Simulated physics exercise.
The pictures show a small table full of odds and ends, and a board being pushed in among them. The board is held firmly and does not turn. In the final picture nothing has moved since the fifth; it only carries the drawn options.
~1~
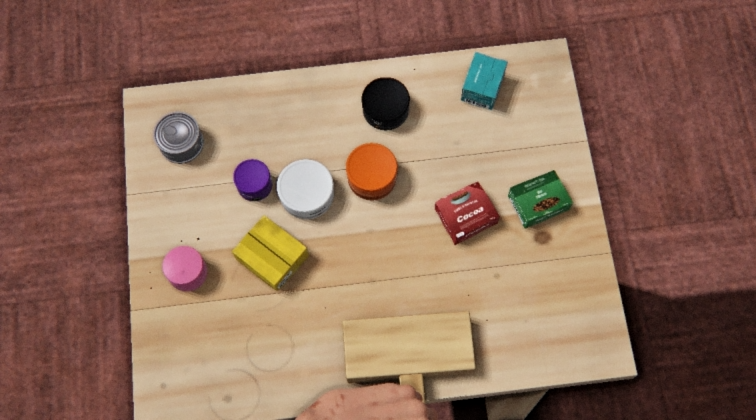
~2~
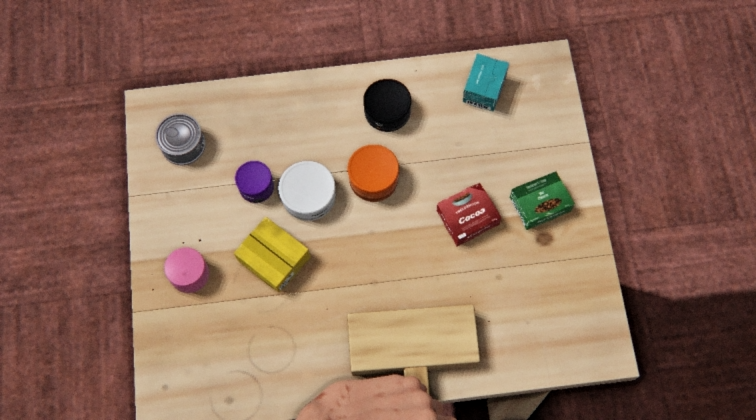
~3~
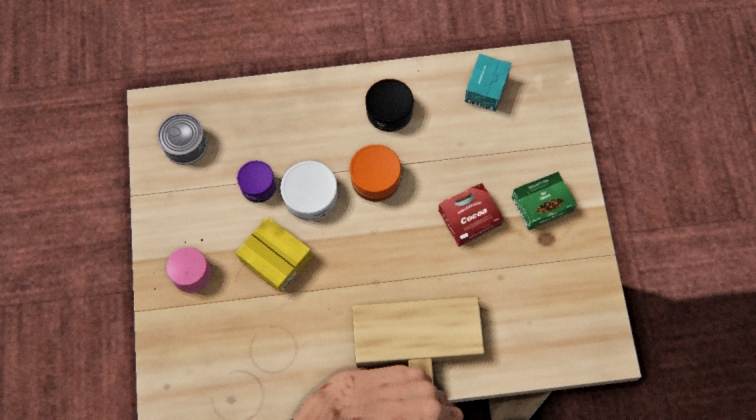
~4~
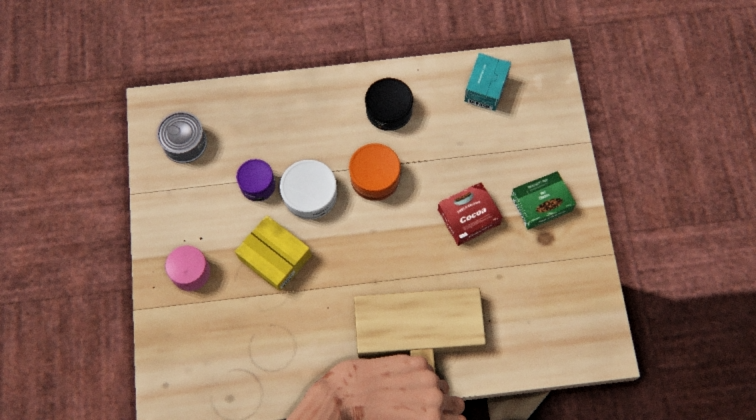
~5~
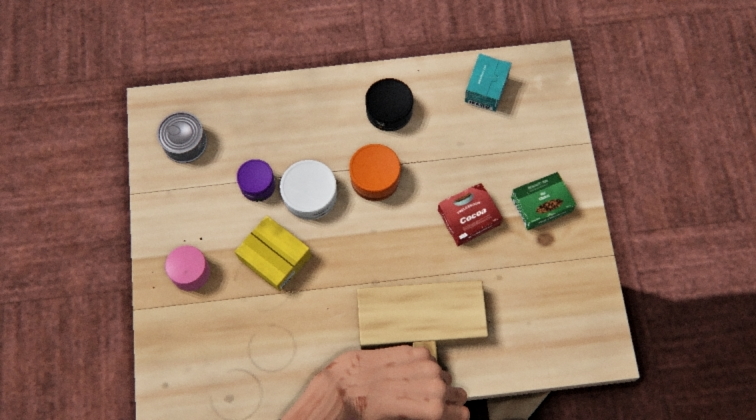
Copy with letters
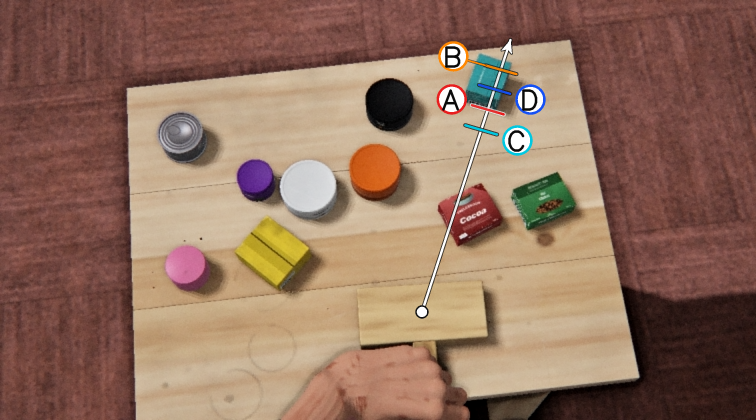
On a small wooden table scattered with colourful round tins, jars, boxes and packets, a hand at the near edge gripped a wooden board and nudged it slightly right, then slowly inched it forward.
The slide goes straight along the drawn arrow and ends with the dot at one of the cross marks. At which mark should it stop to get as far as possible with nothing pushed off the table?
Up to mark C.
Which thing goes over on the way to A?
The turquoise packet.
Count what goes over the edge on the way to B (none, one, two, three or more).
Two.
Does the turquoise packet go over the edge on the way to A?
By then, yes.
On the marked copy, A at (488, 110); B at (501, 70); C at (481, 130); D at (495, 89); the arrow from (422, 312) to (510, 40); the white dot at (422, 312).
With C. Early on, board (444, 247); red box (471, 198); turquoise packet (487, 83).
Further on, board (465, 183); green packet (553, 198); red box (480, 138).
At the end, board (480, 135); turquoise packet (486, 51); green packet (560, 195); nothing has fallen.
As for the rest, A drops the turquoise packet; B drops the red box and turquoise packet; D drops the turquoise packet.
